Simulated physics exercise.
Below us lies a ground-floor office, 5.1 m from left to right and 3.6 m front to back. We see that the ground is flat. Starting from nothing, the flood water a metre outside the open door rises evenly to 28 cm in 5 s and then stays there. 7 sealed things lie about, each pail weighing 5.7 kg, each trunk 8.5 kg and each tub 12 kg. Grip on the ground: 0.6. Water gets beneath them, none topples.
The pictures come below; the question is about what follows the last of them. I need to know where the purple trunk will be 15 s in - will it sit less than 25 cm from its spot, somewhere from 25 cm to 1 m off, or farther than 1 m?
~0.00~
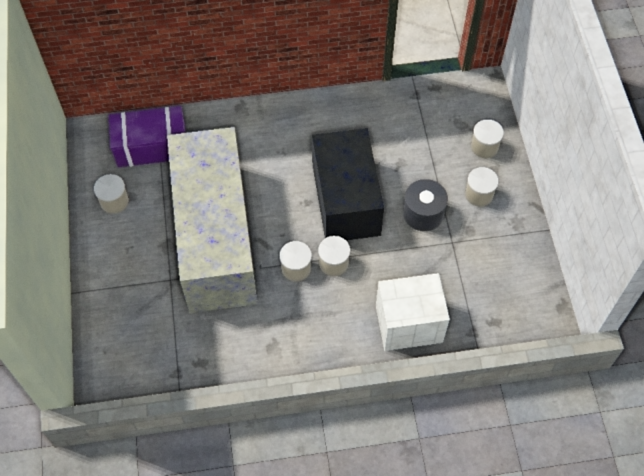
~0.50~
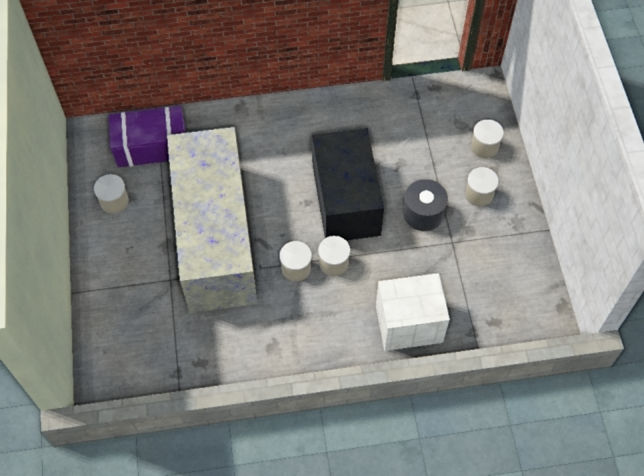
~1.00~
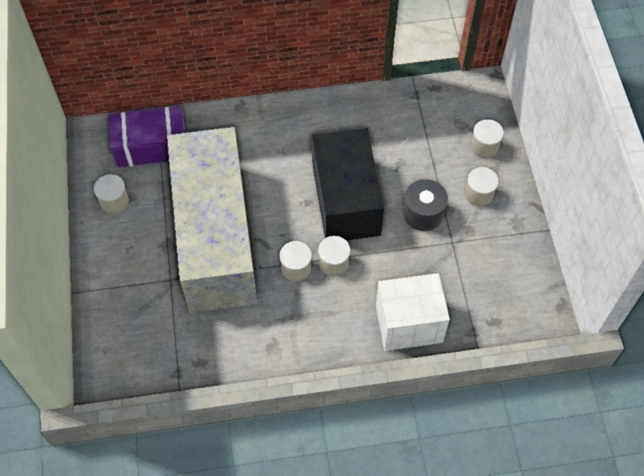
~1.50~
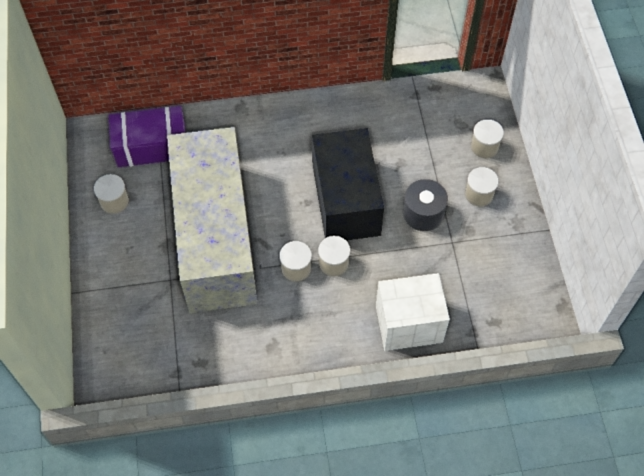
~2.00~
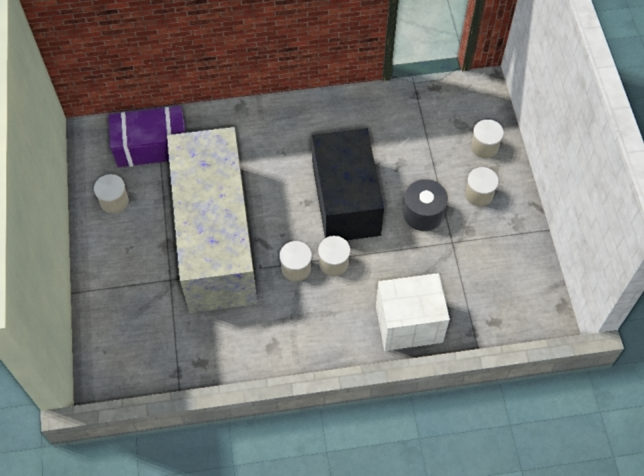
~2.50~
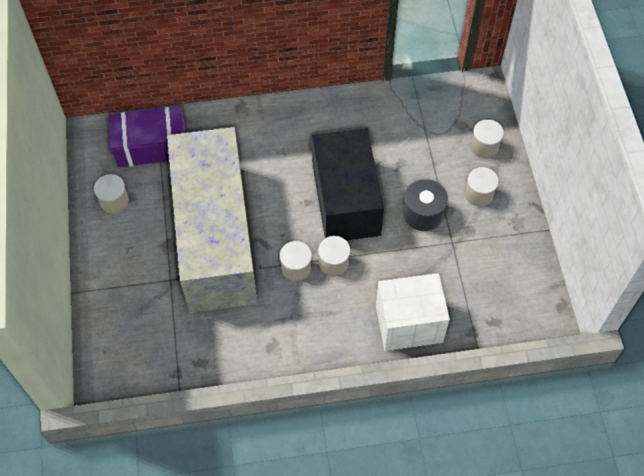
It ends a short distance off.
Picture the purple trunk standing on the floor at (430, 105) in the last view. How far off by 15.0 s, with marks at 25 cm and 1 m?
Looks like it is swept a long way.
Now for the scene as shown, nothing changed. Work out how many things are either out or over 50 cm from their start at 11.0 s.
At that time I count 3.
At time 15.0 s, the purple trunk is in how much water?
Depth approx. 14 cm.
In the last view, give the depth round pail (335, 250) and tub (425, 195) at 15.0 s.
Roughly 9 and 10 cm.
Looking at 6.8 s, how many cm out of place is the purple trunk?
Shift: About 0 cm.
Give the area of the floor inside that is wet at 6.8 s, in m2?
My estimate is roughly 10.5 m2.
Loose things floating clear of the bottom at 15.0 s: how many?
Then: 7.
After 3.5 s the purple trunk is near (146, 127), 0.0 m from its start, aground; 0 afloat.
After 6.8 s the purple trunk is near (146, 127), 0.0 m from its start, aground; 2 afloat.
After 11.0 s the purple trunk is near (146, 127), 0.0 m from its start, afloat; 4 afloat.
After 15.0 s the purple trunk is near (103, 110), 0.5 m from its start, afloat; 7 afloat.
